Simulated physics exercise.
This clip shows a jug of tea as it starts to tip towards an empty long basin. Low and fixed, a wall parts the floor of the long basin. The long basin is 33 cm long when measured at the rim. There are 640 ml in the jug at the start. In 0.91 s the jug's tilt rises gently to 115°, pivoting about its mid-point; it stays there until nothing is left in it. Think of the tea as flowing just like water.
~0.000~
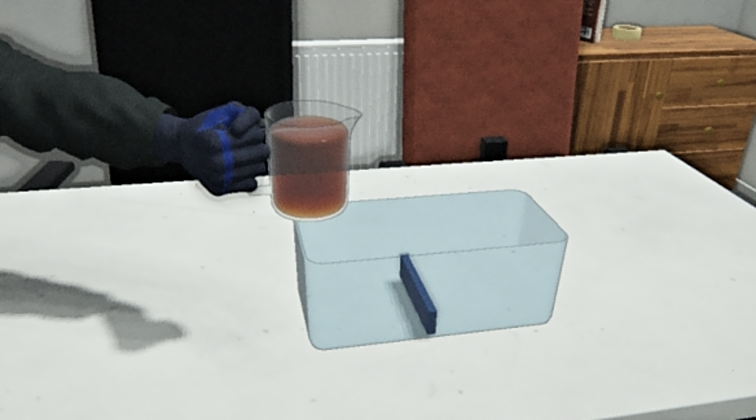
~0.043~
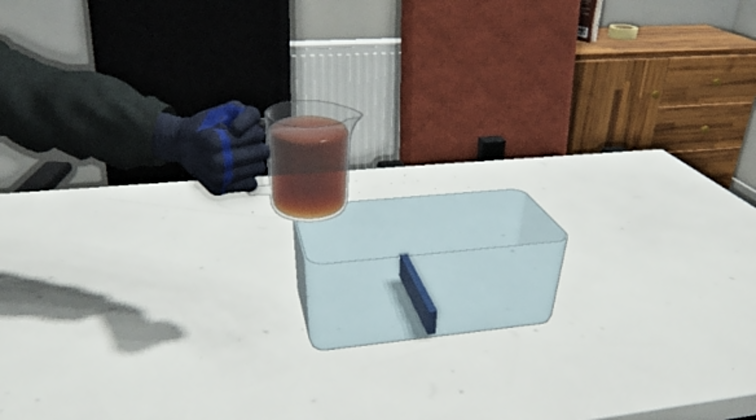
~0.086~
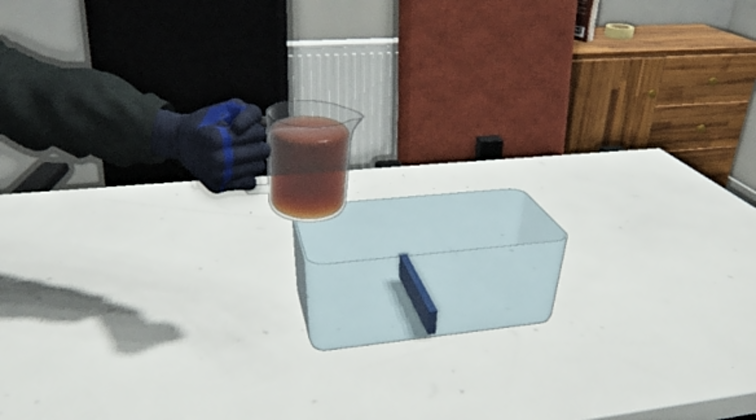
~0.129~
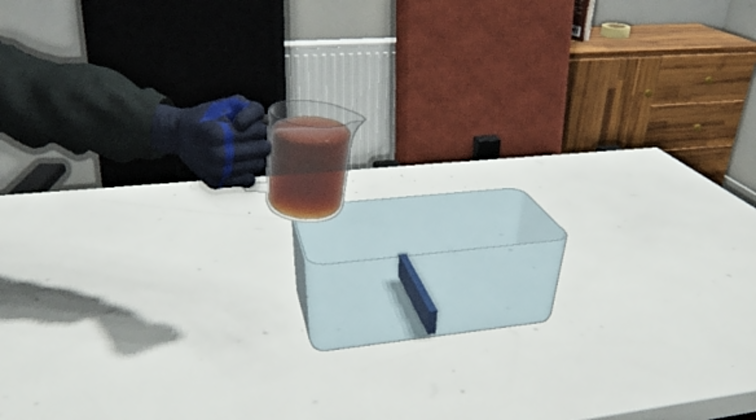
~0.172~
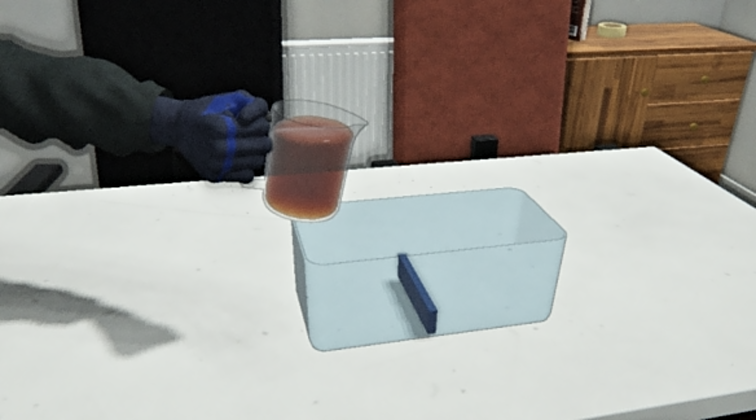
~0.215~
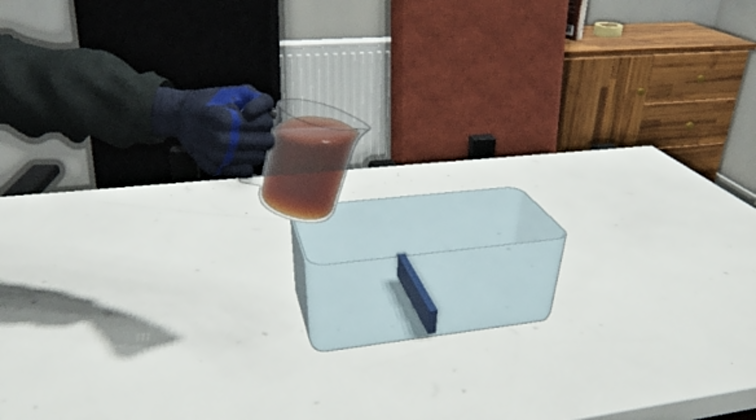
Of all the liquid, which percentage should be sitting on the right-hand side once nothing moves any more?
Around 21 per cent should be sitting there.
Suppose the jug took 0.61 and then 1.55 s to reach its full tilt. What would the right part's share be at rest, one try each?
Near 15 in a hundred on the first go and near 35 in a hundred on the second.
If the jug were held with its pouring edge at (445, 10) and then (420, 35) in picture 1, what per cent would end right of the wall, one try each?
Result: 80 per cent, then 90 per cent.
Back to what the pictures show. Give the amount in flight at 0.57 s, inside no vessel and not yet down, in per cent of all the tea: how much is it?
Some 16 per cent, I reckon.
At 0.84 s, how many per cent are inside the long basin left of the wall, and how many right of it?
Near 56 on the left, 18 on the right.
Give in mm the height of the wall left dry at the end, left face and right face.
I'd say some 14 mm on the left and some 32 mm on the right.
Then, 0.57 s in, the tilt is 80° and 73 per cent is still to pour, 6 is left of the wall and 4 right of it.
Then, 0.84 s in, the tilt is 113° and 16 per cent is still to pour, 57 is left of the wall and 19 right of it.
Then, 1.11 s in, the tilt is 115° and 0 per cent is still to pour, 77 is left of the wall and 20 right of it.
Then, 1.41 s in, the tilt is 115° and 0 per cent is still to pour, 77 is left of the wall and 21 right of it.
Finally, 77 per cent lies left of the wall, 21 right of it and 2 outside.
